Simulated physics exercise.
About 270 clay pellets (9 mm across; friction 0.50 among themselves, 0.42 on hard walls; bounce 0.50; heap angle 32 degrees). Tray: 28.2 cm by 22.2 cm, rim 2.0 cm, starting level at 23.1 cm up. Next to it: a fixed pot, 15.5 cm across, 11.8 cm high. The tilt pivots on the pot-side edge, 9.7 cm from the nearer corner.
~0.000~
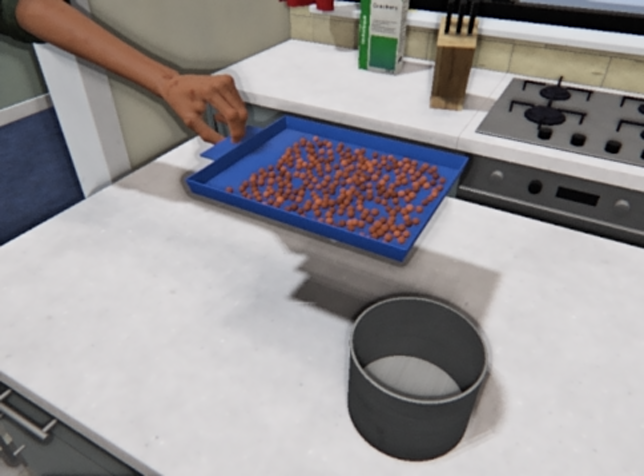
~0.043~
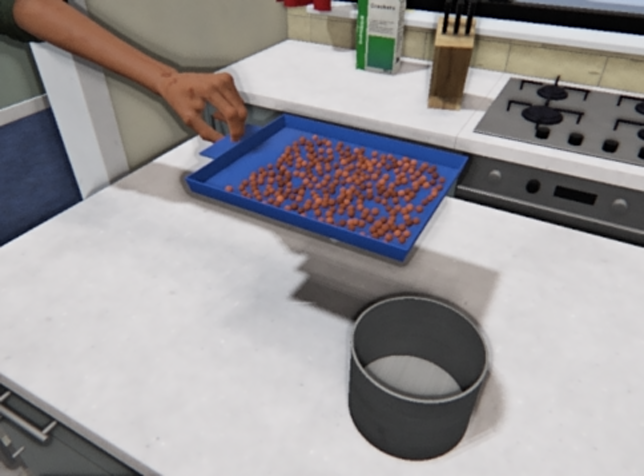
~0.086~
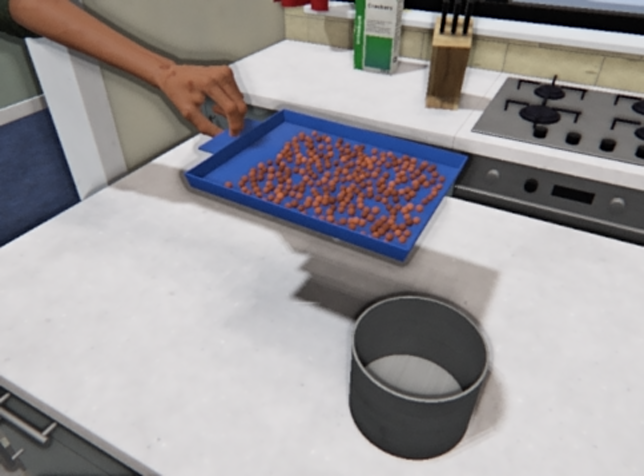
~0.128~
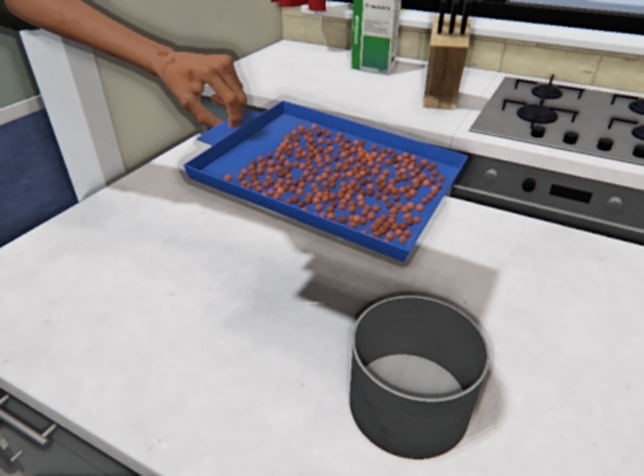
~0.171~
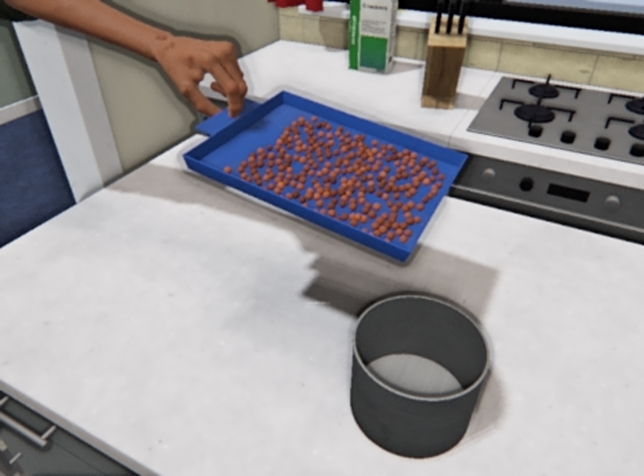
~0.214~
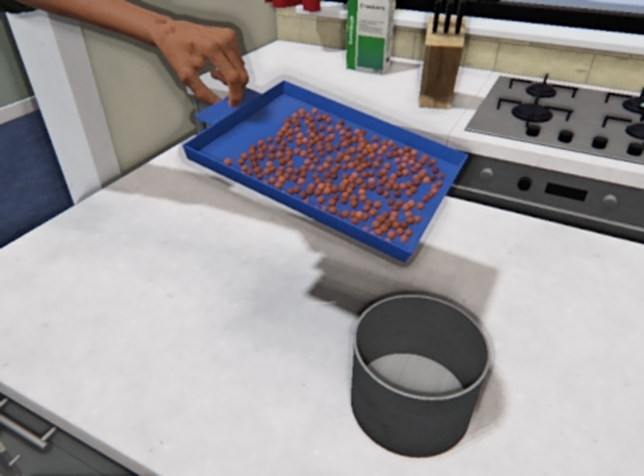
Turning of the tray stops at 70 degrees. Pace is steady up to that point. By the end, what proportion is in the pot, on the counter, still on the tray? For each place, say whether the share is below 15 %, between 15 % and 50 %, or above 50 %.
Pot: It will come to a low fraction. Counter: It will come to a low fraction. Left on the tray: It will come to more than a half.
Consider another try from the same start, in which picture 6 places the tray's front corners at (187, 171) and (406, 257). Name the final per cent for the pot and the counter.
Pot: 5, counter: 0.
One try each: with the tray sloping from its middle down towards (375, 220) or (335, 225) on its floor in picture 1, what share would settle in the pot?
Near 5 and 5 percent, in that order.
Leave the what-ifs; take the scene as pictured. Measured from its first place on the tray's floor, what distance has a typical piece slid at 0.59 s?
By then it sits near 6 cm from where it began.
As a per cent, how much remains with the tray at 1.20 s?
Value: About 95%.
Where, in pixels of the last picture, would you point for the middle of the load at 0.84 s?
Around (419, 183).
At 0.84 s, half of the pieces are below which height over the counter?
About 28 centimetres.
After 0.59 s, tilt 40 degrees; the tray holds 100 %, the pot 0 %.
Then, at 0.84 s, tilt 59 degrees; the tray holds 100 %, the pot 0 %.
After 1.20 s, tilt 70 degrees; the tray holds 95 %, the pot 0 %.
In the end, at 1.8 s, pot 0 %, counter 5 %, tray 95 %.
